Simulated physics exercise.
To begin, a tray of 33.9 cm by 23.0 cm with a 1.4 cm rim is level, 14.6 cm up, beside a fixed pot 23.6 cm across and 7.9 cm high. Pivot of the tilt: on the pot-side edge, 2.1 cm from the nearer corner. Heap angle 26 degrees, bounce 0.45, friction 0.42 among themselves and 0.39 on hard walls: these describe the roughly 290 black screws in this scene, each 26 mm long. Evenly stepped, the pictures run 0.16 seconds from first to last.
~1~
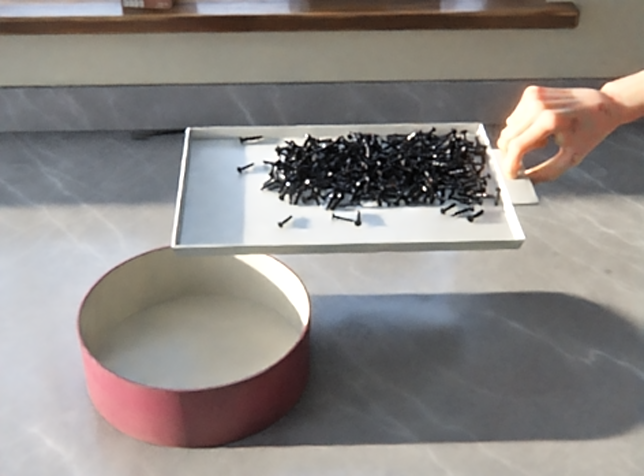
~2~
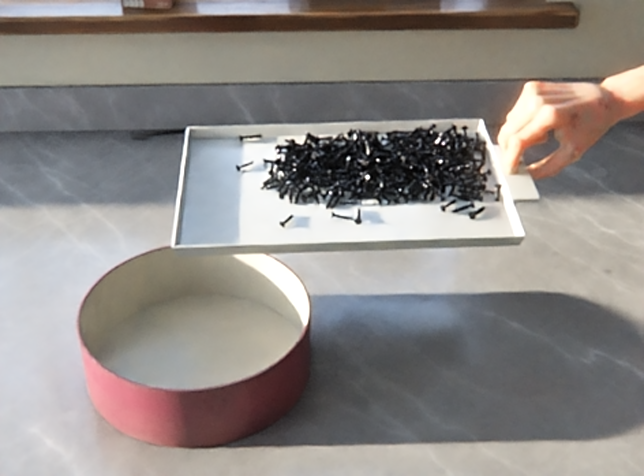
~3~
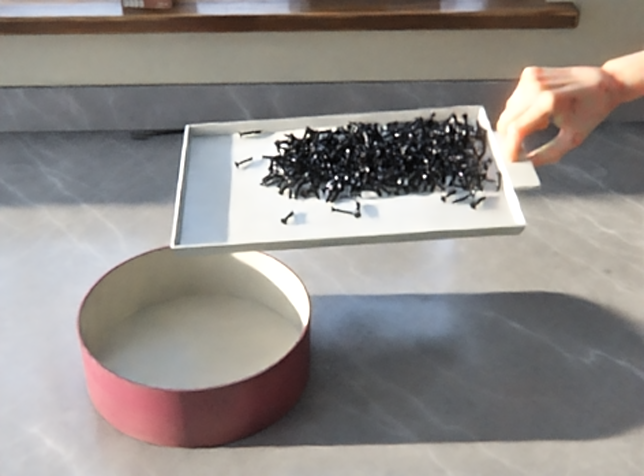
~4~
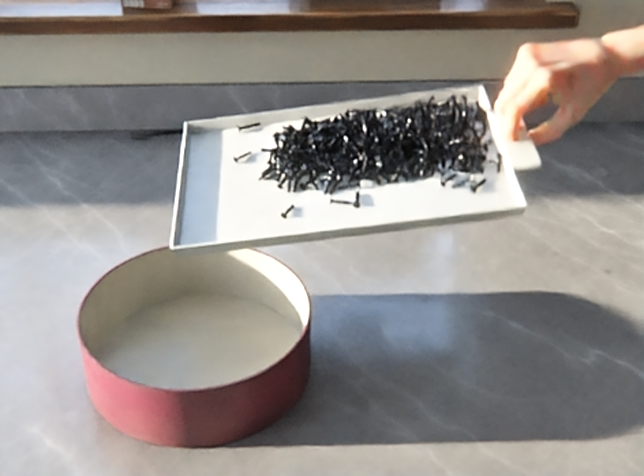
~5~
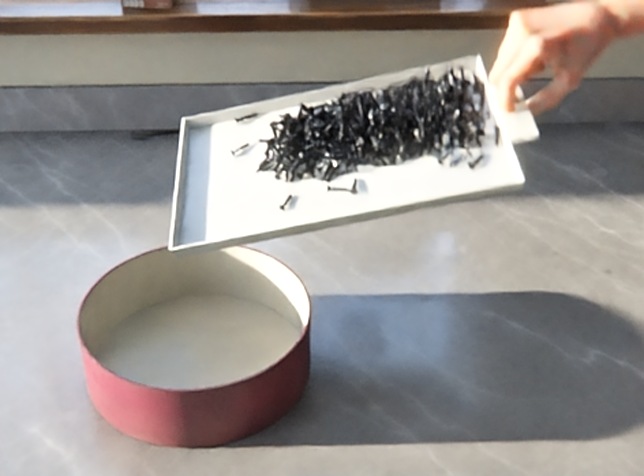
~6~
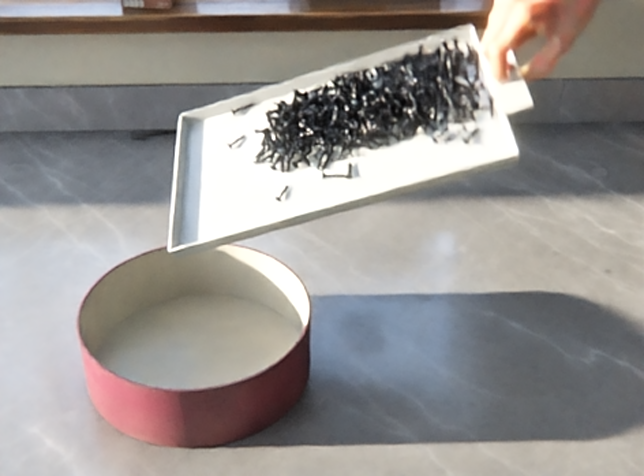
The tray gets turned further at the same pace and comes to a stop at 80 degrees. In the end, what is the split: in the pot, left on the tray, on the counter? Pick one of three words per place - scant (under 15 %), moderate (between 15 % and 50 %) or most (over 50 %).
My call is pot: Moderate, tray: Scant, counter: Most.
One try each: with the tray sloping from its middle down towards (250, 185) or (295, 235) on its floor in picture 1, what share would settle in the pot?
5 and 45 %.
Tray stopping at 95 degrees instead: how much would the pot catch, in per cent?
Then about 25 per cent.
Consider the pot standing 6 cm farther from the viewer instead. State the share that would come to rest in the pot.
Roughly 30 per cent.
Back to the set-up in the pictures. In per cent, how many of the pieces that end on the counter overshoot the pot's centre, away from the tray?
It comes to near 100 percent.
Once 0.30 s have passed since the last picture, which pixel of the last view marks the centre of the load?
Roughly (195, 59).
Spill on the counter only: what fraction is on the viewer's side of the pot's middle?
Near 40 in a hundred.
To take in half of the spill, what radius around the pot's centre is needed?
That comes to near 24 cm.
Then, 0.18 s after the last picture, tilt 51 degrees; the tray holds 100 %, the pot 0 %.
Then, 0.30 s after the last picture, tilt 73 degrees; the tray holds 100 %, the pot 0 %.
Then, 0.55 s after the last picture, tilt 80 degrees; the tray holds 0 %, the pot 25 %.
In the end, pot 25 %, tray 0 %, counter 75 %.
